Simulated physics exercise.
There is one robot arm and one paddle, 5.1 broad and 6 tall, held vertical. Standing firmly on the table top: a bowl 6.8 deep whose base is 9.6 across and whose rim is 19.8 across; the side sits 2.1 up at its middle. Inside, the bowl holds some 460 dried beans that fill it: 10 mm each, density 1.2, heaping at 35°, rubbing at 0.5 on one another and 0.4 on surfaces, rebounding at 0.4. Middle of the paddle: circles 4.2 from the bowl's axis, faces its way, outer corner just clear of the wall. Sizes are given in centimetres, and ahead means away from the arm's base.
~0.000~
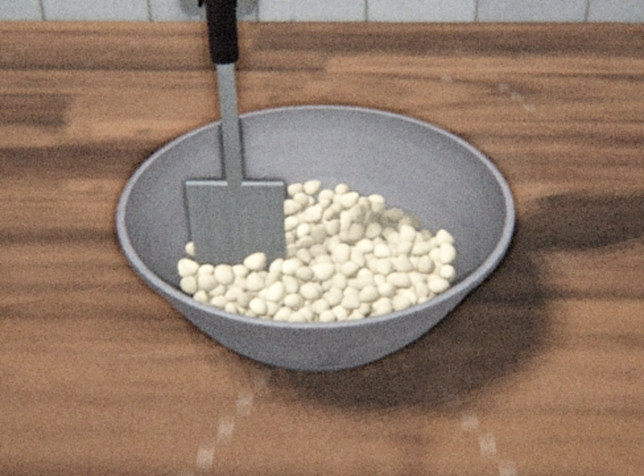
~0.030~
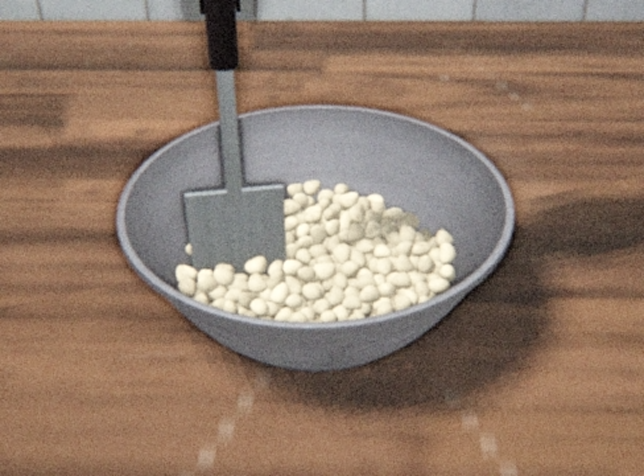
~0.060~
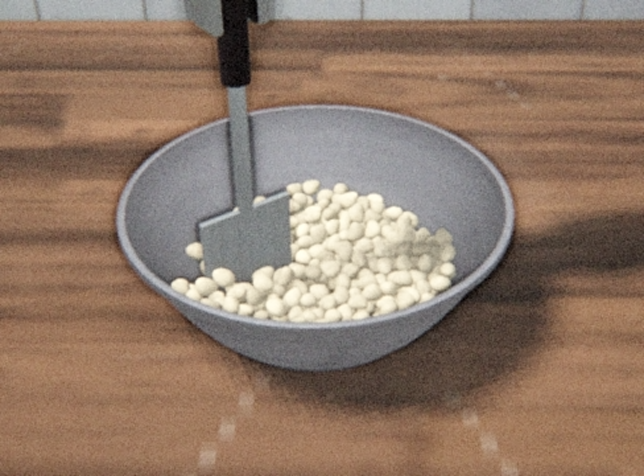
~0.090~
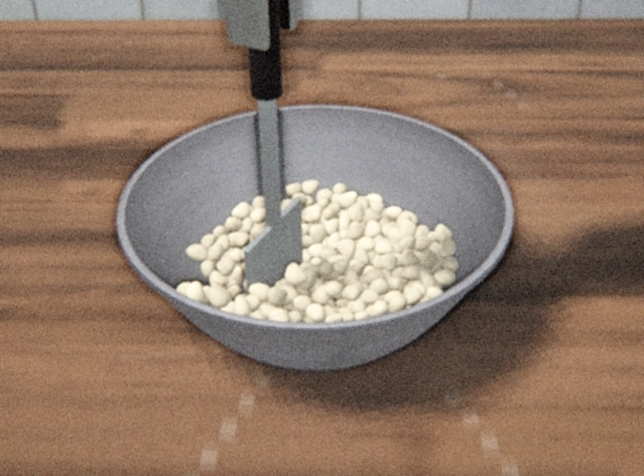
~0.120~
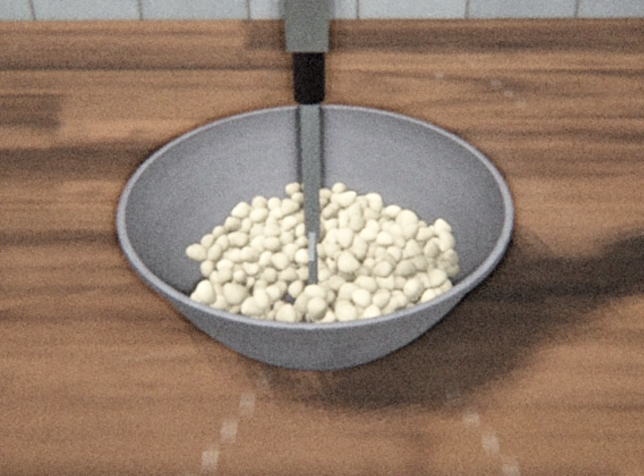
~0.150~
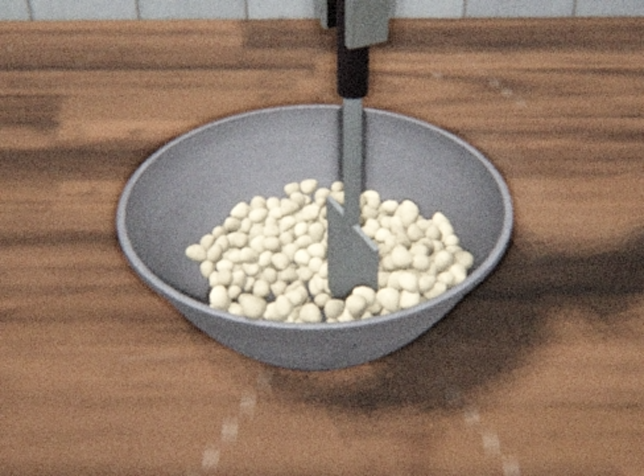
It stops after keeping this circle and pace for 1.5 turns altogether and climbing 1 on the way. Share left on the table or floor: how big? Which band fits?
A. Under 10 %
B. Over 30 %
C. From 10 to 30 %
Option C: From 10 to 30 %.
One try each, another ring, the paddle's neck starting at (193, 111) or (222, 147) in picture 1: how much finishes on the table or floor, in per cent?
0 and 20 per cent.
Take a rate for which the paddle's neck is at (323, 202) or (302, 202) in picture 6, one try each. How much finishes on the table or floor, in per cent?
Close to 5 and 5 in a hundred.
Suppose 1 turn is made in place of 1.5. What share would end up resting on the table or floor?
It would be around 15 percent.
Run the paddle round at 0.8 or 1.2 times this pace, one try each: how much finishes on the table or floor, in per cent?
First try close to 10, second close to 25, in per cent.
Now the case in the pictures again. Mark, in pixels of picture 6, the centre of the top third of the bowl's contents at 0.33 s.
That third sits centred at about (287, 157).
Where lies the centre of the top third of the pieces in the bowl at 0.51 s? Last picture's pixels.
In the final view it lies at about (291, 305).
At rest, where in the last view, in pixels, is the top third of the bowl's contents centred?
Close to (367, 253).
After 0.33 s, 279° round, highest piece 10 above the table; 413 in the bowl, 11 on the table or floor, 31 in flight or on the tool.
After 0.51 s, 81° round, highest piece 8 above the table; 375 in the bowl, 65 on the table or floor, 15 in flight or on the tool.
After 0.80 s, 180° round, highest piece 5 above the table; 366 in the bowl, 89 on the table or floor.
After 1.50 s, 180° round, highest piece 5 above the table; 366 in the bowl, 89 on the table or floor.
At rest, 366 in the bowl, 89 on the table or floor. That is 20 % on the table or floor.
